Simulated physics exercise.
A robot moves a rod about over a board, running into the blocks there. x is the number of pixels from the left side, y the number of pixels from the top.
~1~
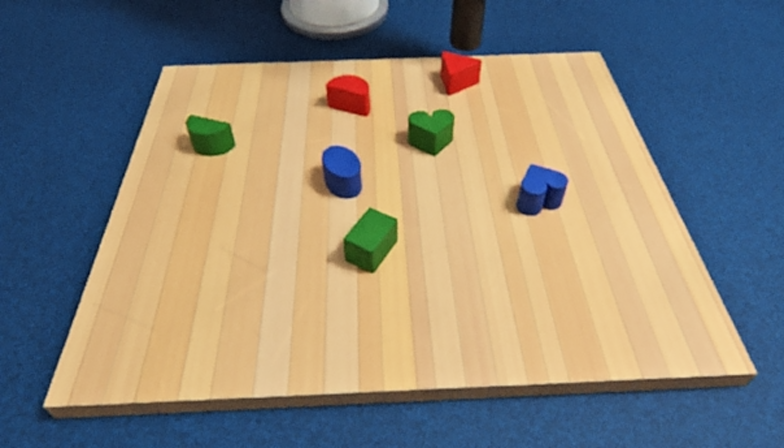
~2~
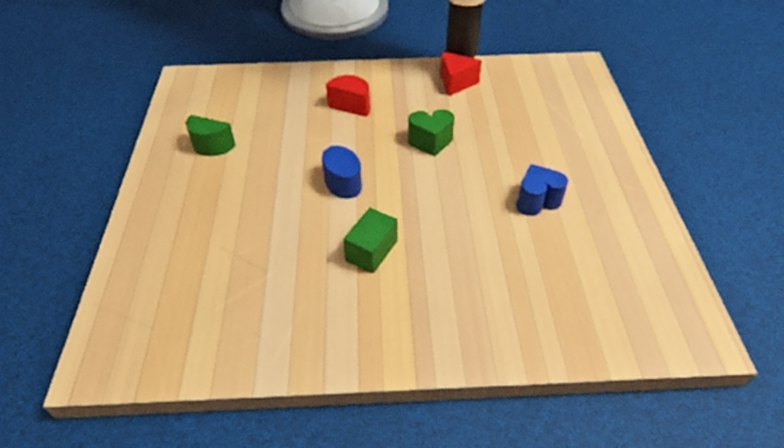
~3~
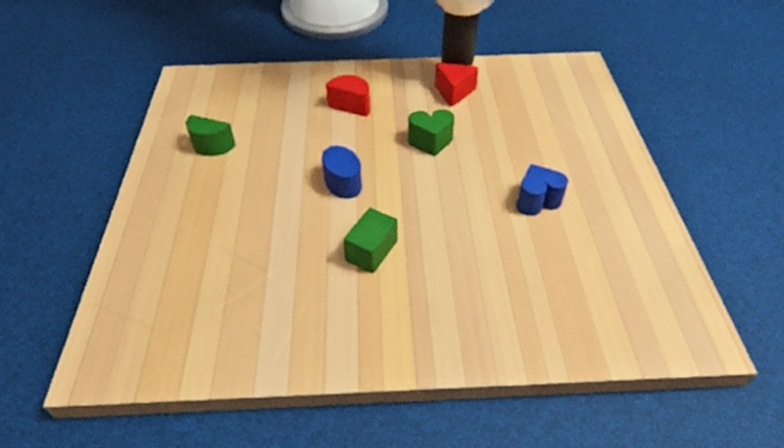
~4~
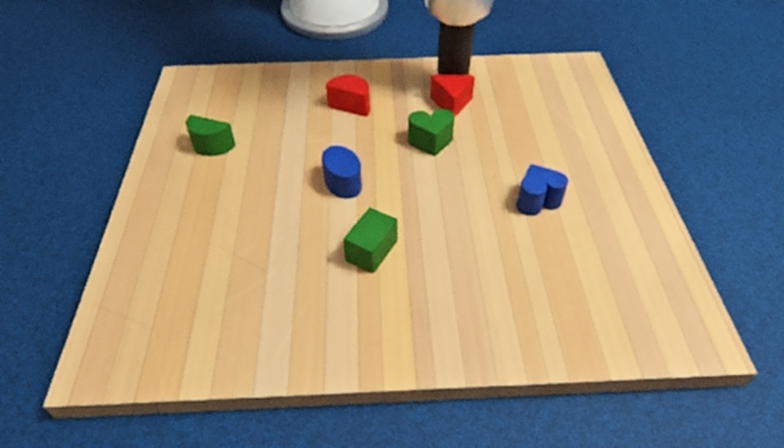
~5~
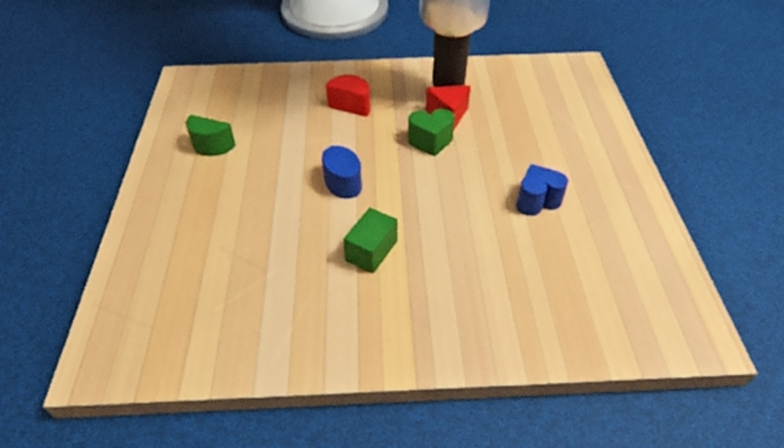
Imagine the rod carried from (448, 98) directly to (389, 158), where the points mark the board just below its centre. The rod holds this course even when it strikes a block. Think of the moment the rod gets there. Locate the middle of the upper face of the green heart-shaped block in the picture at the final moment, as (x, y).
It ends at (431, 139).
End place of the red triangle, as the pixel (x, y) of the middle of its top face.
Put as a pixel place, it's (453, 112).
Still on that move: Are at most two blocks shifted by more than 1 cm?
Yes, it checks out.
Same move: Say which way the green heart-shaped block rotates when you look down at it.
Anticlockwise, looking down.
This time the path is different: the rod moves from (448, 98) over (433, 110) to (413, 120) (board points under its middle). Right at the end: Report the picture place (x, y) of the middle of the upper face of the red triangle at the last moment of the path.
Close to (449, 105).
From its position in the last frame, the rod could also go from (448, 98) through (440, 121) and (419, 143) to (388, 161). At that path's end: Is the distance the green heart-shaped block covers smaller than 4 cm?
No
On the path given first. One third of the way, rod at (429, 102); green heart-shaped block at (434, 124), turned 30° clockwise; red triangle at (452, 108), turned 30° anticlockwise.
Two thirds of the way, rod at (409, 122); green heart-shaped block at (434, 134); red triangle at (453, 112), turned 40° anticlockwise.
At the end, rod at (389, 144); blue elliptical block not moved; green heart-shaped block at (431, 139), turned 35° anticlockwise; red triangle at (453, 112), turned 40° anticlockwise.
